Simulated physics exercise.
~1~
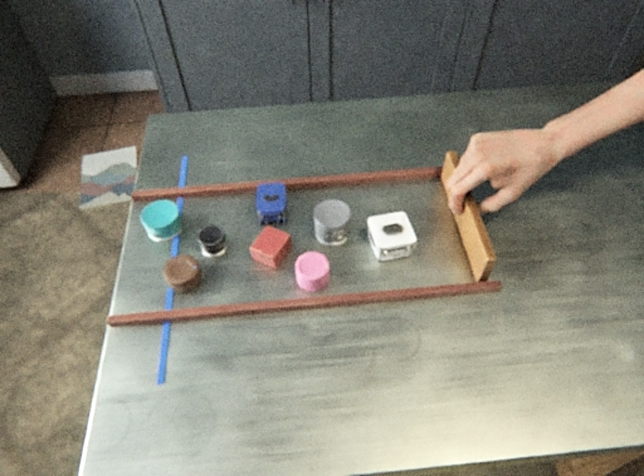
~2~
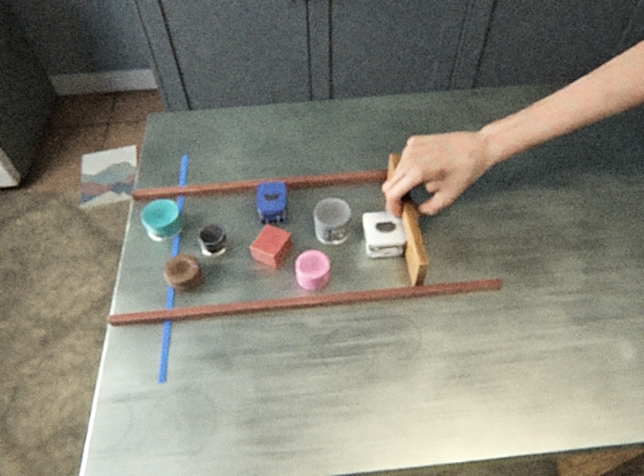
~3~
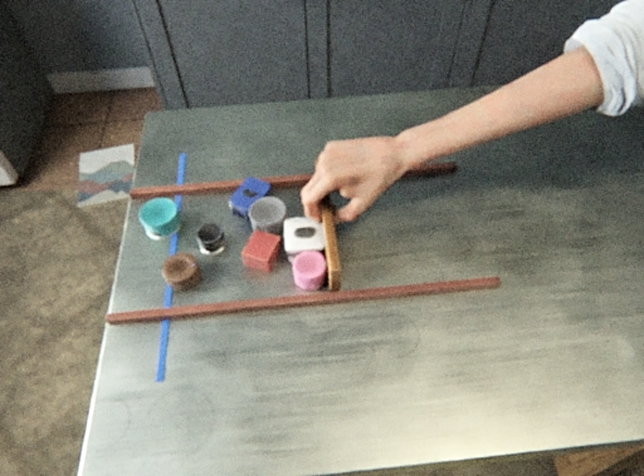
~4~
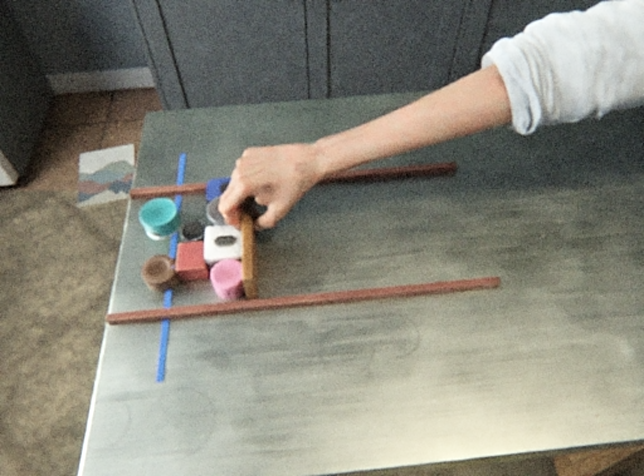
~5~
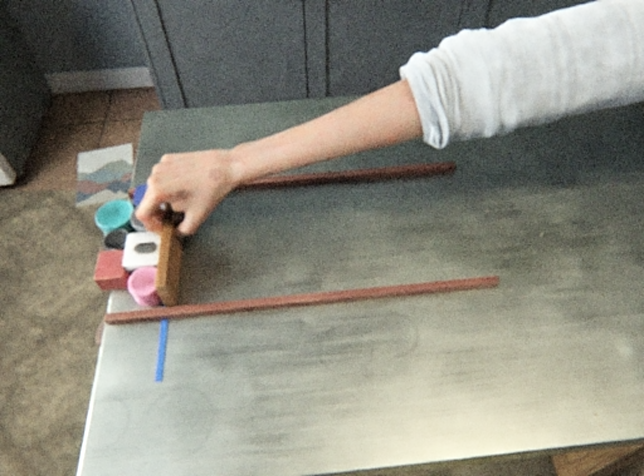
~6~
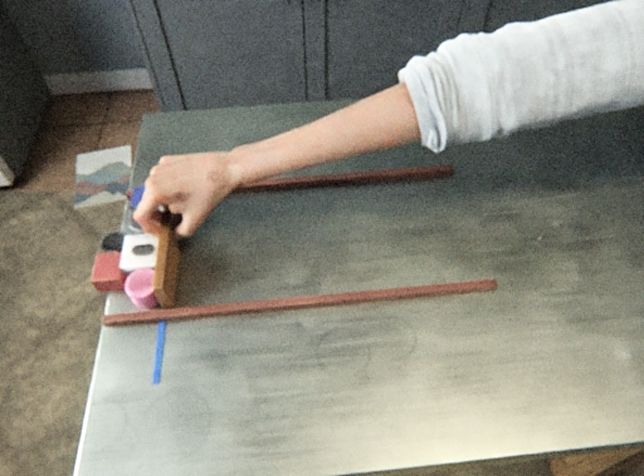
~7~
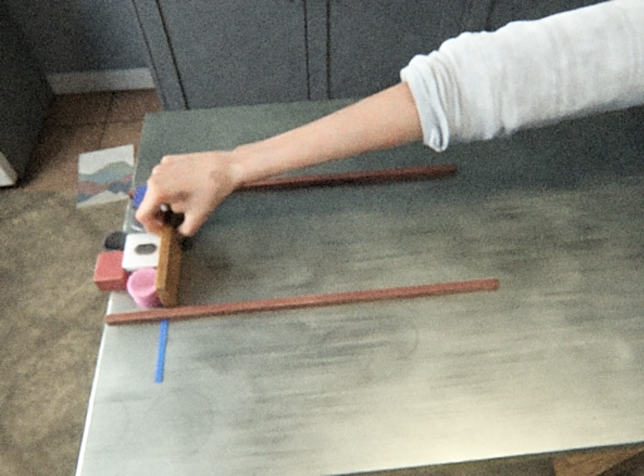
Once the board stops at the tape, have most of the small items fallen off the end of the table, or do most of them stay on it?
Most of them stay on the table, crowded at the edge. Only two, the brown lid and the turquoise pot, fall off.
